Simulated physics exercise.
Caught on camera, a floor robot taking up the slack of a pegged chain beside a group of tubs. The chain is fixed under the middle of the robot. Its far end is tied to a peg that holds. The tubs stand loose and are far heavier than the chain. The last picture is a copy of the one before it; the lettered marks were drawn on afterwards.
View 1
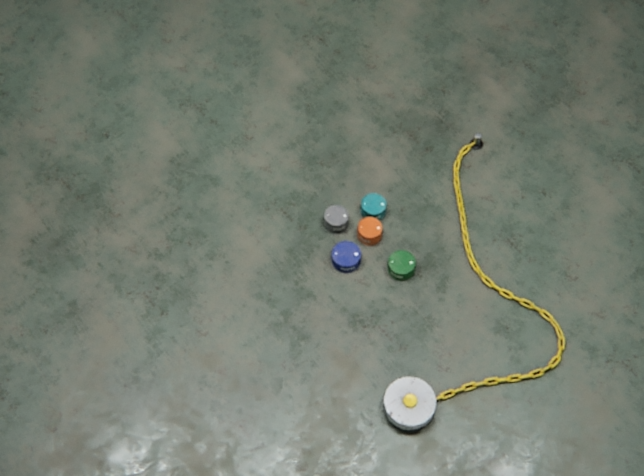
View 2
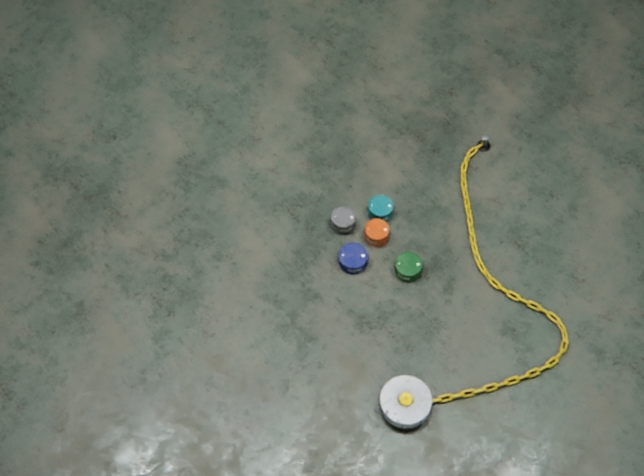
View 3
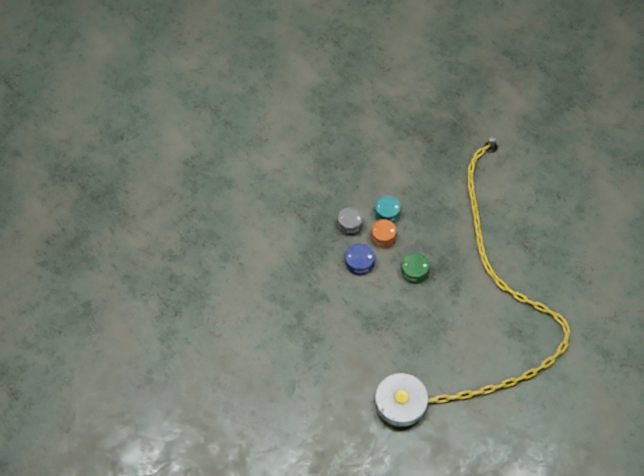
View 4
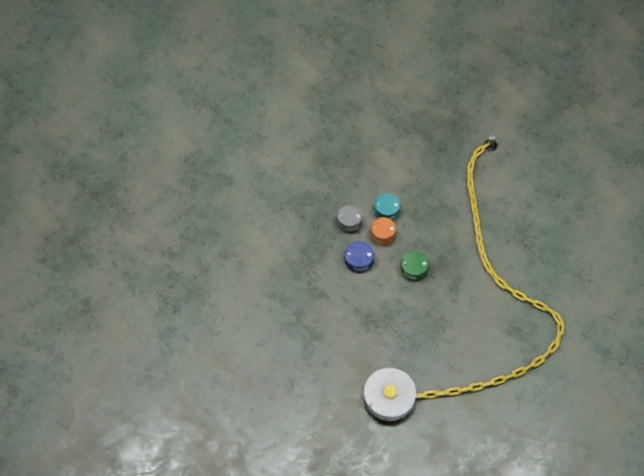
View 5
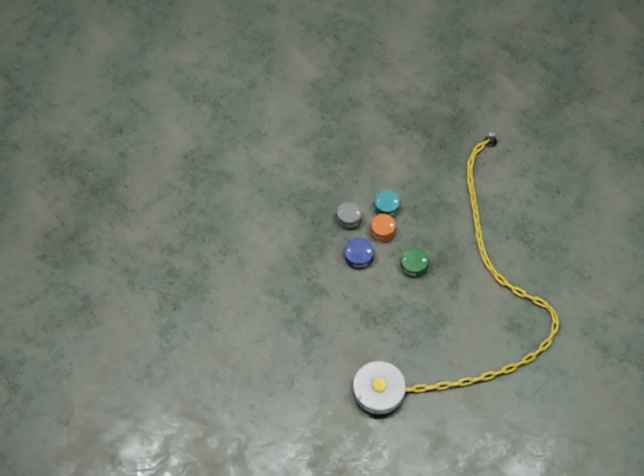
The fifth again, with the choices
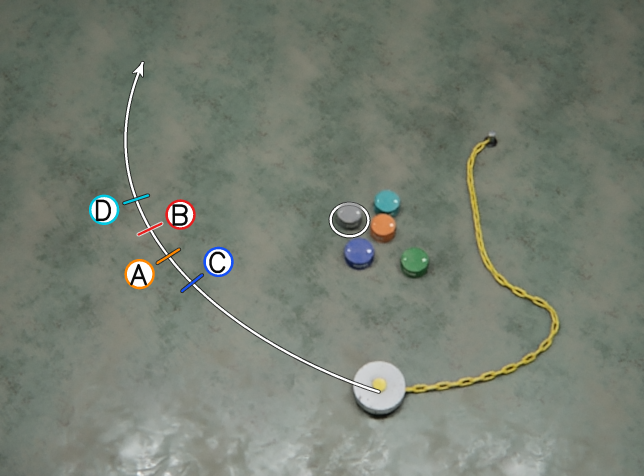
A round, pale robot crept left across the mottled floor, pulling one end of a curving yellow chain pegged at the other, while five small coloured tubs sat still nearby.
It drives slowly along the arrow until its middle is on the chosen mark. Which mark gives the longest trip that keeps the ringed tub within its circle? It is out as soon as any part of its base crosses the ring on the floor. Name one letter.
Mark D.
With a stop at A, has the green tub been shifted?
No.
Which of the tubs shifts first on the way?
The green tub.
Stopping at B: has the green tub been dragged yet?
By then, yes.
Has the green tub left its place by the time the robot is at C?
No.
On the marked copy, A at (168, 256); B at (150, 229); C at (192, 283); D at (136, 199); the ring at (350, 220); the route from (379, 392) via (165, 252) to (143, 63).
Following D. Soon after the start, robot (267, 338); grey tub (350, 216).
Later, robot (180, 267); grey tub (350, 216).
In the end, robot (135, 195); orange tub (373, 221); grey tub (350, 216); blue tub (357, 239); green tub (392, 238); the grey tub is still in its ring.
As for the rest, A is safe but short; B is safe but short; C is safe but short.
